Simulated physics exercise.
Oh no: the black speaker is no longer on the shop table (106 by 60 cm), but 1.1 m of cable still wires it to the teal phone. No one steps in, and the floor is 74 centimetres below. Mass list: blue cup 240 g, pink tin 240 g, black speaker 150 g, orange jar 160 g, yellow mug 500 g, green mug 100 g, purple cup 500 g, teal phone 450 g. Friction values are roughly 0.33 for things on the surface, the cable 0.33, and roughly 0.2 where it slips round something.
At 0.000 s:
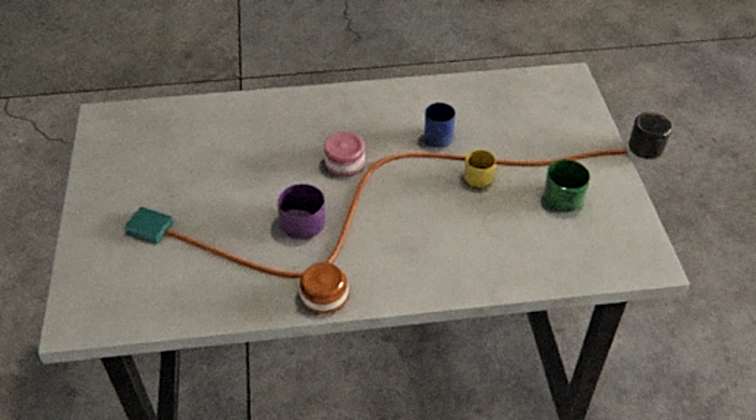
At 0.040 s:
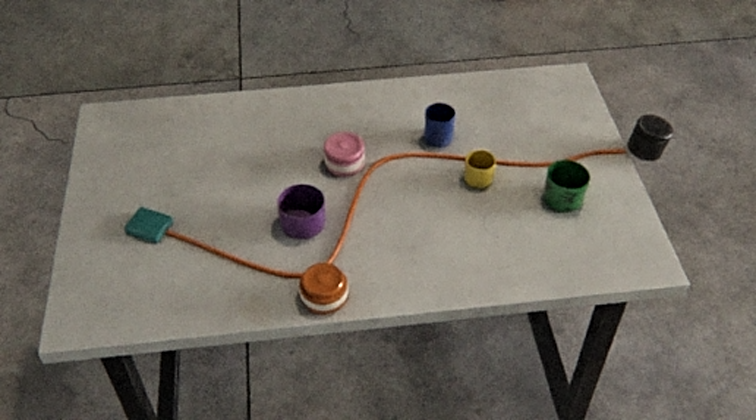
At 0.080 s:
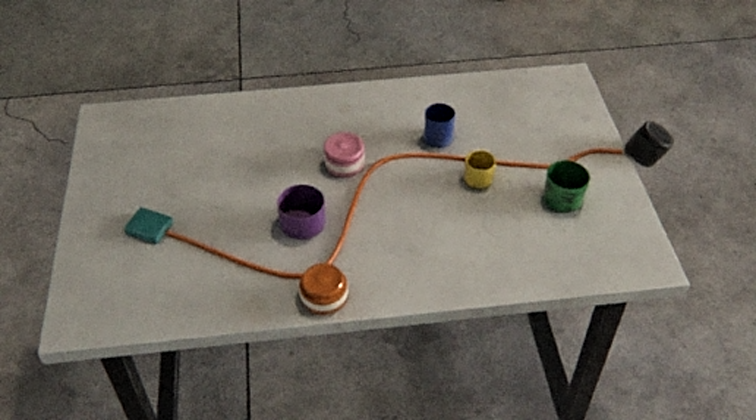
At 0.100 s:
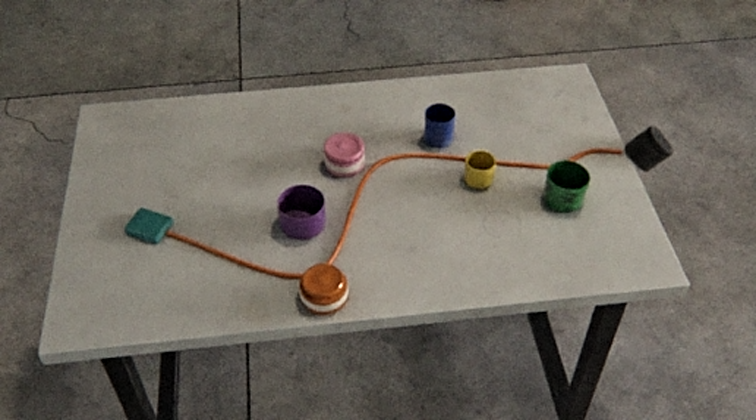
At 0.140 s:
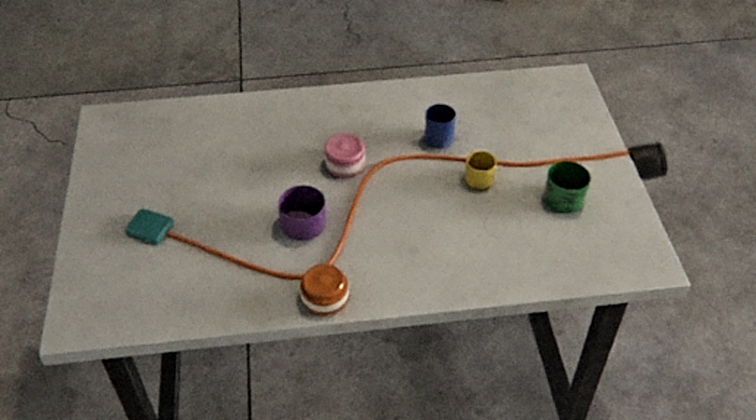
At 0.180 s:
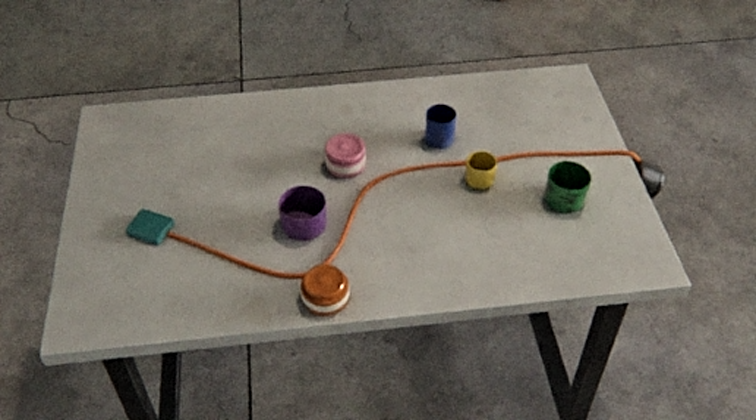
A black object at the table's right edge tips over and sinks, tugging the orange cable.
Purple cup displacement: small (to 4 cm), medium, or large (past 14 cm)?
Small.
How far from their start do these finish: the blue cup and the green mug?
Net shift - blue cup 0 cm, green mug 0 cm.
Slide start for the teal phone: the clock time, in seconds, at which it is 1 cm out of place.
Answer: Teal phone, 0.34 s.
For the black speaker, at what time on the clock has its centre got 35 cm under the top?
Reply: Not at all.
After 0.4 s, the cable's tail end at (184, 230); black speaker over the edge, teal phone 2 cm off its start.
After 0.7 s, the cable's tail end at (185, 230); black speaker over the edge, teal phone 3 cm off its start.
After 0.9 s, the cable's tail end at (185, 230); black speaker over the edge, teal phone 3 cm off its start at (164, 224).
After 1.2 s, the cable's tail end at (185, 230); teal phone 3 cm off its start, black speaker over the edge.
After 2.4 s, the cable's tail end at (185, 230); purple cup 0 cm off its start at (302, 200), black speaker over the edge, teal phone 3 cm off its start at (164, 224).
